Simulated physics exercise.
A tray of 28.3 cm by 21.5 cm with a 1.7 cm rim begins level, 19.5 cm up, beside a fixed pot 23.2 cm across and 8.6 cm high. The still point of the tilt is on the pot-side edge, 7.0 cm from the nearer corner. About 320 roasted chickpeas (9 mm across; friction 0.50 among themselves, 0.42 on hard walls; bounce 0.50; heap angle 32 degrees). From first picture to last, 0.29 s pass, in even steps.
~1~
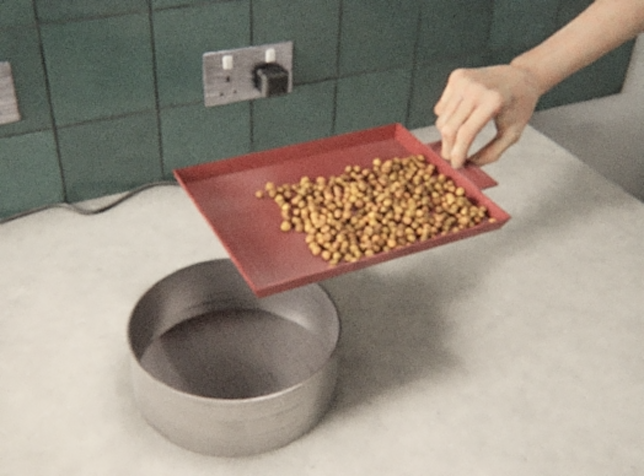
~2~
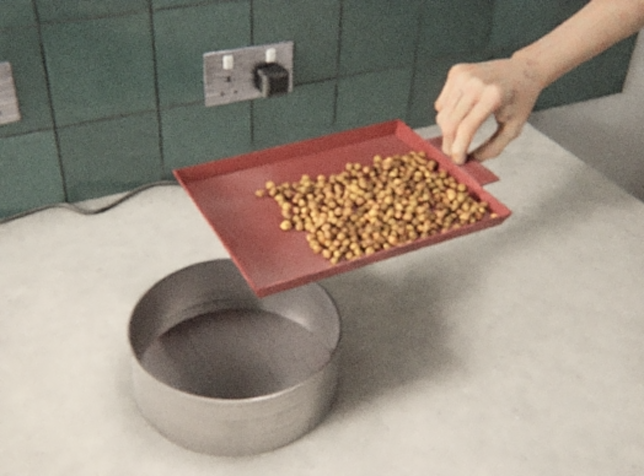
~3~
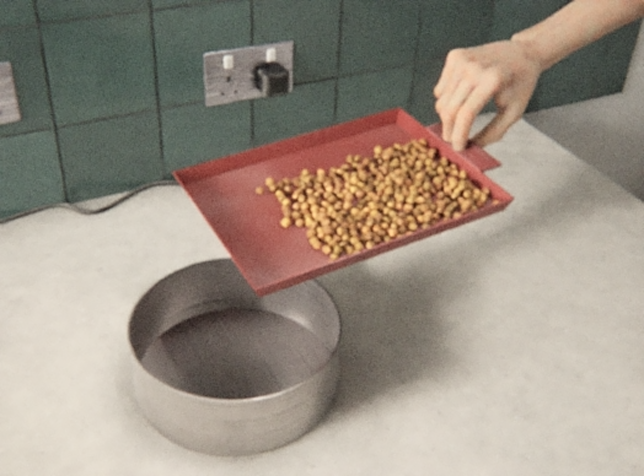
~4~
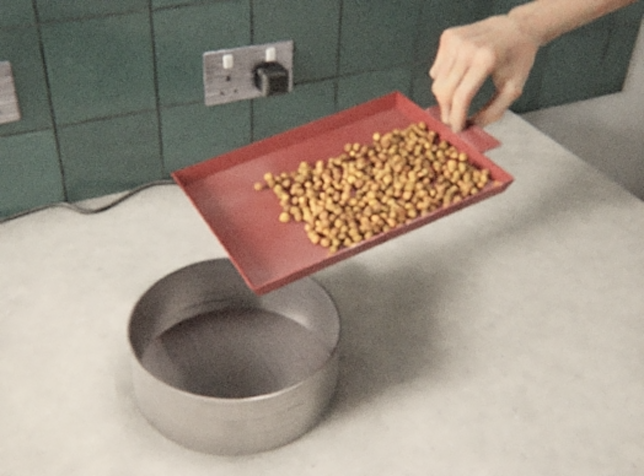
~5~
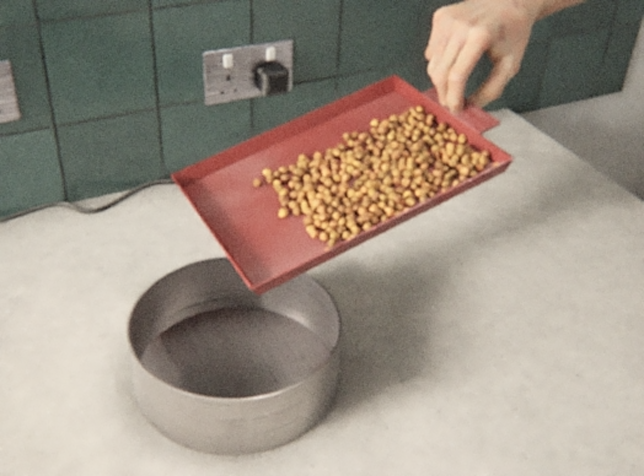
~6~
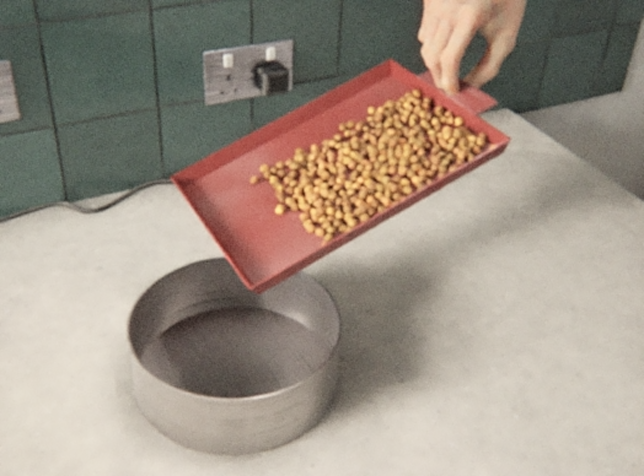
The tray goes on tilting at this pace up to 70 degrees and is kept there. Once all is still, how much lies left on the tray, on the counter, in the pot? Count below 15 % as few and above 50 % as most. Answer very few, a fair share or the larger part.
Tray: A fair share, counter: A fair share, pot: A fair share.
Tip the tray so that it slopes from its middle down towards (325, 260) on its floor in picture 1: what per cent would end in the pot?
About 45 per cent.
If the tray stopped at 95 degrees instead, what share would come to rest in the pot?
Then about 70 per cent.
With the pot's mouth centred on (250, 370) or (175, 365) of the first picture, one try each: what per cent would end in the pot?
Some 20 and 35 per cent.
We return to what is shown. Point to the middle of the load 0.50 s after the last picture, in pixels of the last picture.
Near (207, 221).
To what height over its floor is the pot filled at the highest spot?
Some 2.0 cm.
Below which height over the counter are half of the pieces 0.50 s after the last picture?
Roughly 20 cm.
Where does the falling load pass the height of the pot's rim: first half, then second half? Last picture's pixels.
At about (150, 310), then at (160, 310).
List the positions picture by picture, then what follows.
The first frame shows tray tilt 0 degrees, front corners at (259, 284) and (503, 215); middle of the pieces at (380, 206); pot at (235, 322).
The second frame shows tray tilt 1 degrees, front corners at (259, 283) and (504, 211); middle of the pieces at (381, 203).
The third frame shows tray tilt 5 degrees, front corners at (258, 283) and (505, 197), lowest corner left back; middle of the pieces at (381, 195).
The fourth frame shows tray tilt 9 degrees, front corners at (257, 282) and (506, 177), lowest corner left back; middle of the pieces at (380, 183).
The fifth frame shows tray tilt 14 degrees, front corners at (255, 281) and (504, 158), lowest corner left back; middle of the pieces at (378, 171).
The sixth frame shows tray tilt 19 degrees, front corners at (253, 281) and (501, 139), lowest corner left back; middle of the pieces at (374, 161); pot at (236, 320).
Then, 0.30 s after the last picture, tilt 44 degrees; the tray holds 100 %, the pot 0 %.
Then, 0.50 s after the last picture, tilt 61 degrees; the tray holds 80 %, the pot 0 %.
Then, 0.82 s after the last picture, tilt 70 degrees; the tray holds 45 %, the pot 30 %.
In the end, tray 40 %, counter 25 %, pot 35 %.
